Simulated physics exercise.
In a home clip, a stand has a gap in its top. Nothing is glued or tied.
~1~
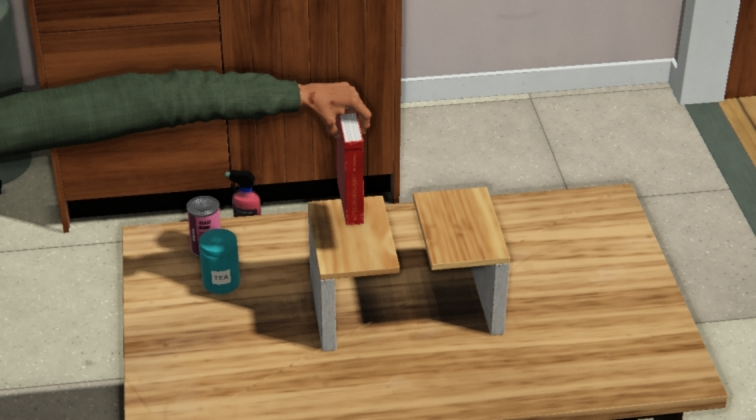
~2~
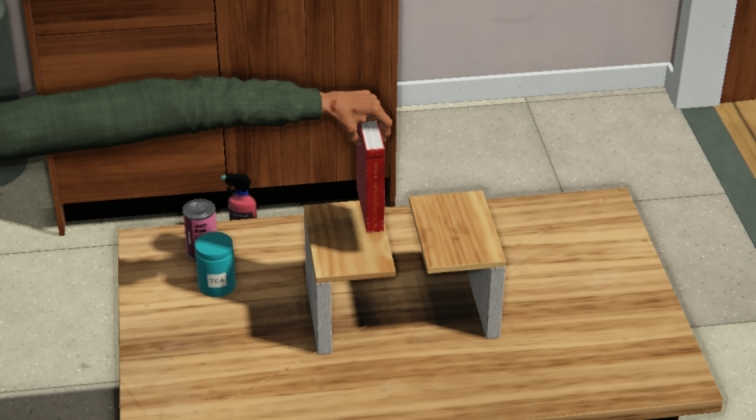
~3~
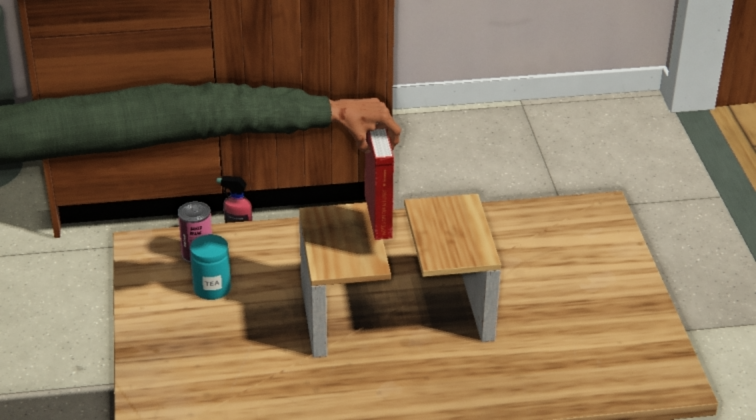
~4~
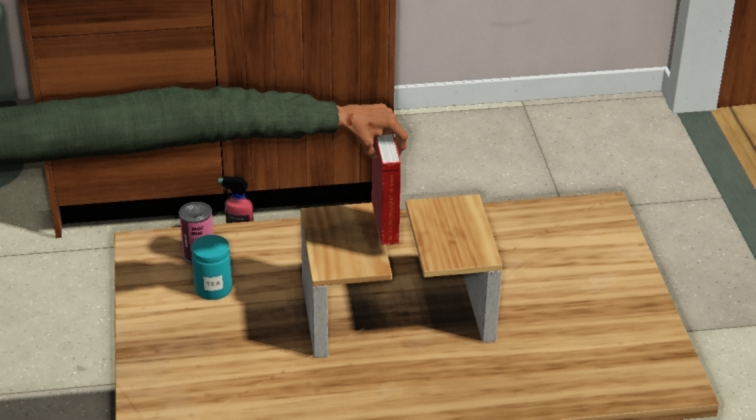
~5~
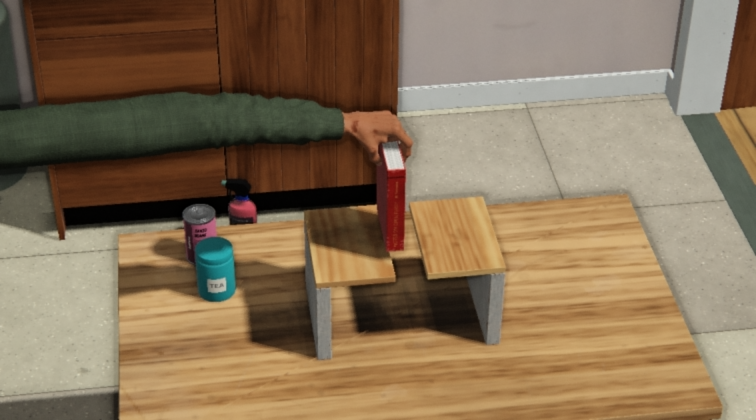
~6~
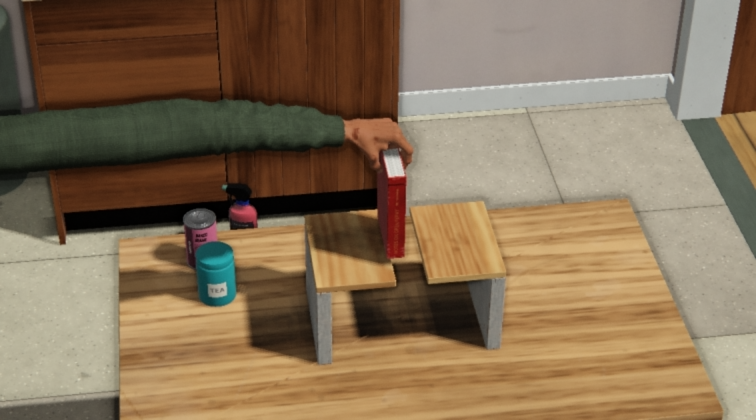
The footage shows a hand in a green sleeve moving a red book a short way right and slightly downward, then holding it still over the gap in a wooden-topped stand, beside a pink tin and a teal container.
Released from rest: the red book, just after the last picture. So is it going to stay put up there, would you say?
Well, it doesn't make it past the gap, sadly.
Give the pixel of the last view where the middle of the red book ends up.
Looks like it settles somewhere around (442, 233).
Then, 0.30 s past the last view, red book rocked 6° from its first pose near (397, 205).
Then, 0.50 s past the last view, red book rocked 49° from its first pose near (427, 218).
Then, 0.60 s past the last view, red book on its side near (442, 231).
Finally, down or leaning hard on the stand or table, red book; the other 2 still in place. Final places as the last picture's camera would see them, red book near (442, 233). The book lodges.
